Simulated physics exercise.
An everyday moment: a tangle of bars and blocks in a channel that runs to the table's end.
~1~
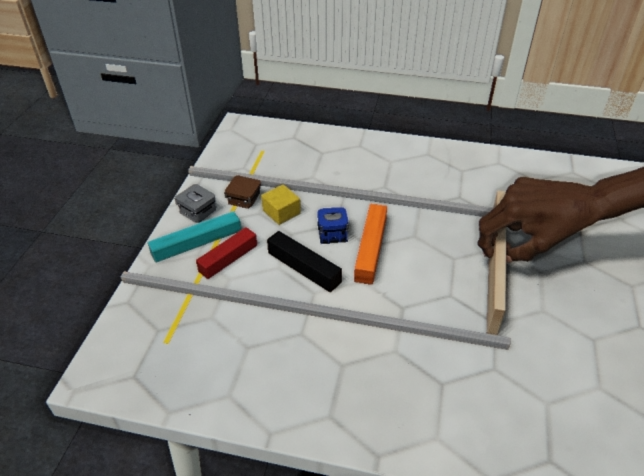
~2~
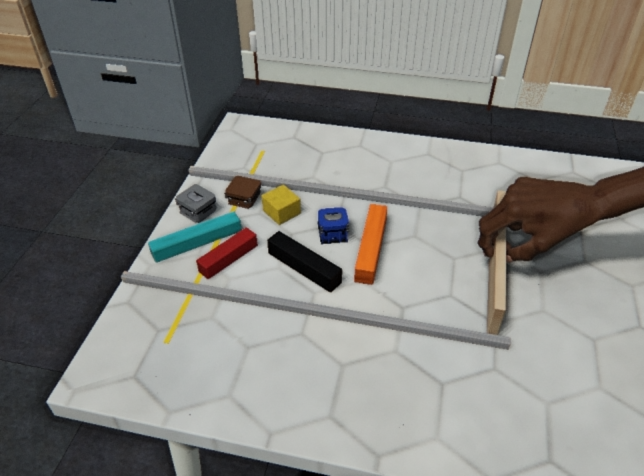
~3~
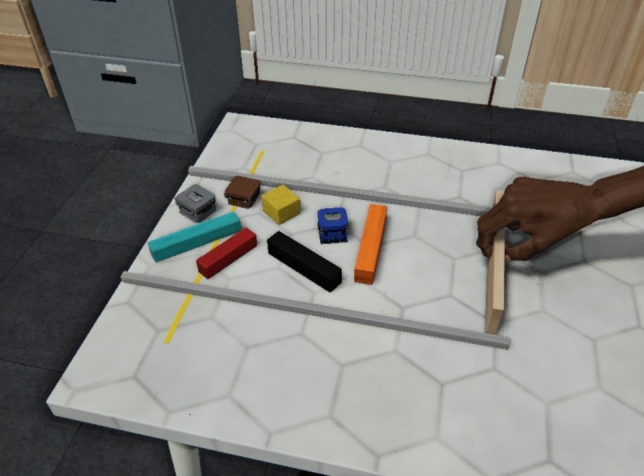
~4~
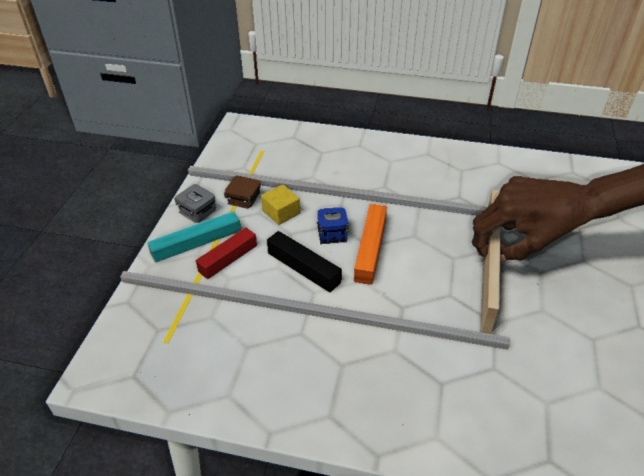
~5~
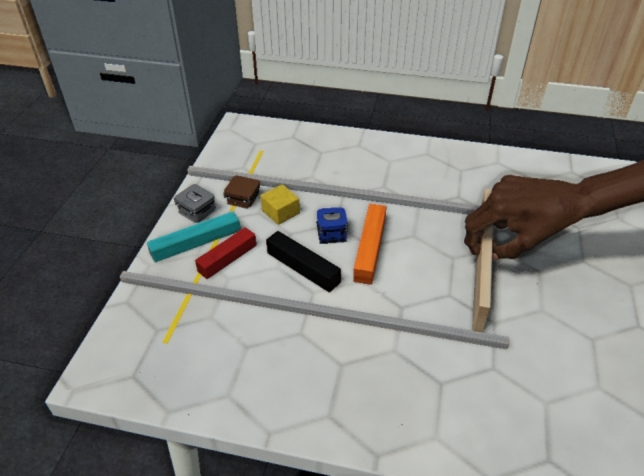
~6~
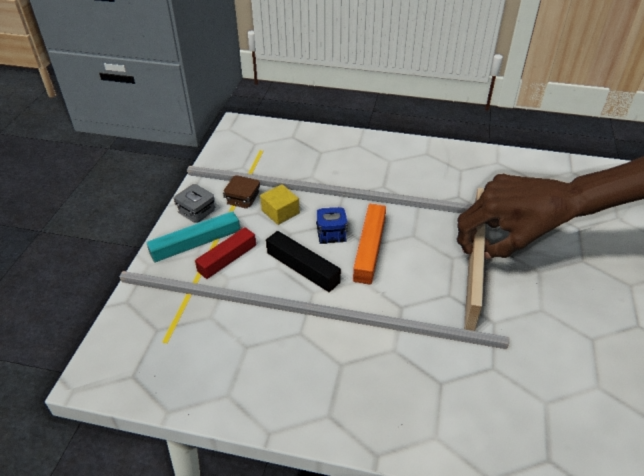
A hand slides a wooden board slightly left toward still, colourful bars and blocks.
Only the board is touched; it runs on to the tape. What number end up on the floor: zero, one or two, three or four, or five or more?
In the end the number that fall off is one or two.
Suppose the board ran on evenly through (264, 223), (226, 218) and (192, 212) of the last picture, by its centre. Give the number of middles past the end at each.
Place by place, 0, 1 and 4.
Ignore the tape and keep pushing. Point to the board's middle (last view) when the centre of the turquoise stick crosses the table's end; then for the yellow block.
For the turquoise stick at (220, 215), for the yellow block at (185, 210).
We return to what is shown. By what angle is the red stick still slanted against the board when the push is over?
Near 20 degrees.
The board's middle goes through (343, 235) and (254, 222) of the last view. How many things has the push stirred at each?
3 and 8.
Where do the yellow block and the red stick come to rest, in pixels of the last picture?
The yellow block at (202, 188), the red stick at (163, 251).
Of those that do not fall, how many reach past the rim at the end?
Overhanging: 1.
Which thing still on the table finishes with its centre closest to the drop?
It is the turquoise stick.
Early on, none off yet; grey case at rest near (196, 204); turquoise stick at rest near (195, 236); brown case at rest near (243, 192).
A while later, none off yet; grey case at rest near (196, 204); turquoise stick moving near (192, 233); brown case at rest near (241, 192).
Finally, the number that fall off is one or two; lost, brown case and grey case.
